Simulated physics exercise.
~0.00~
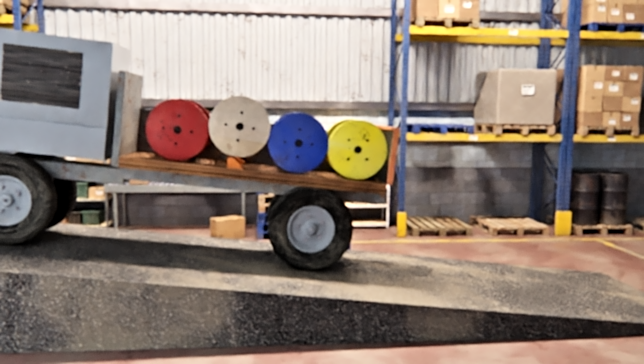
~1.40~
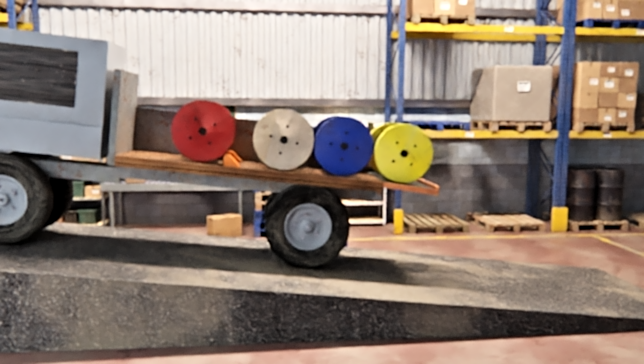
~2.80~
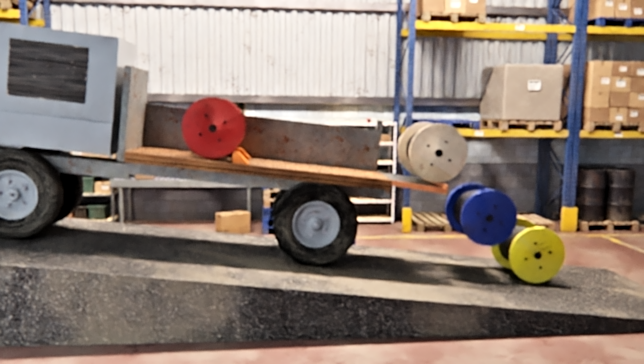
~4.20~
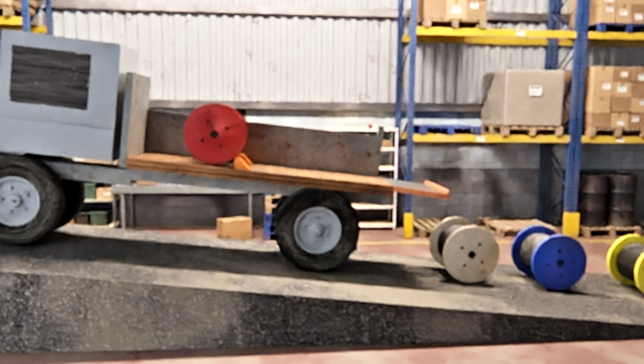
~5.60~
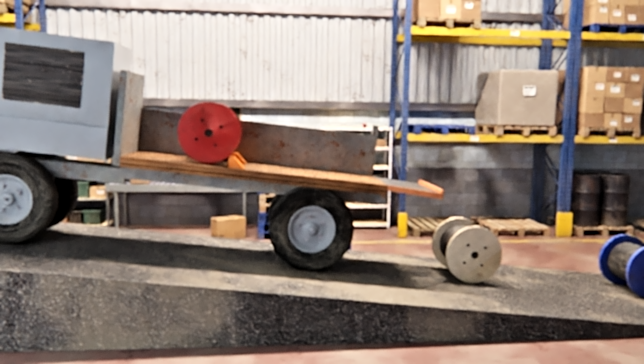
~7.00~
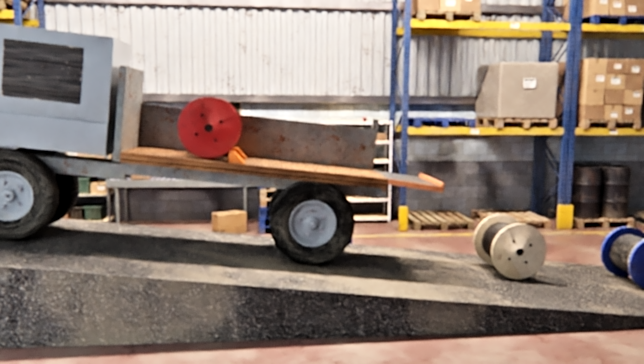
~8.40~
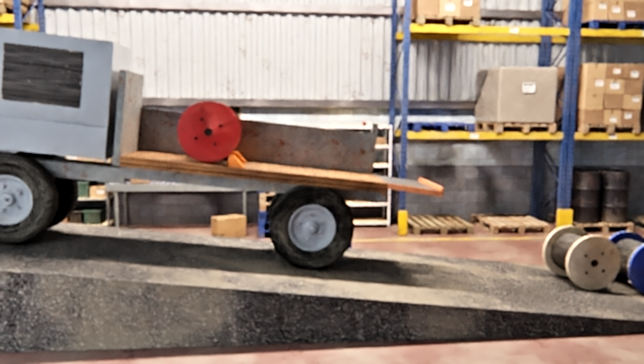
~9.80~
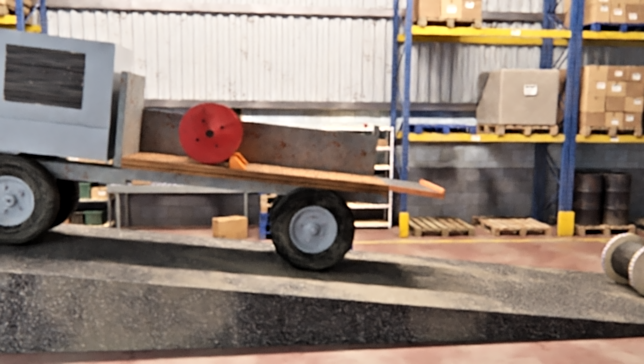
A truck's tailgate drops and three cable reels roll off rightward while the red one stays.
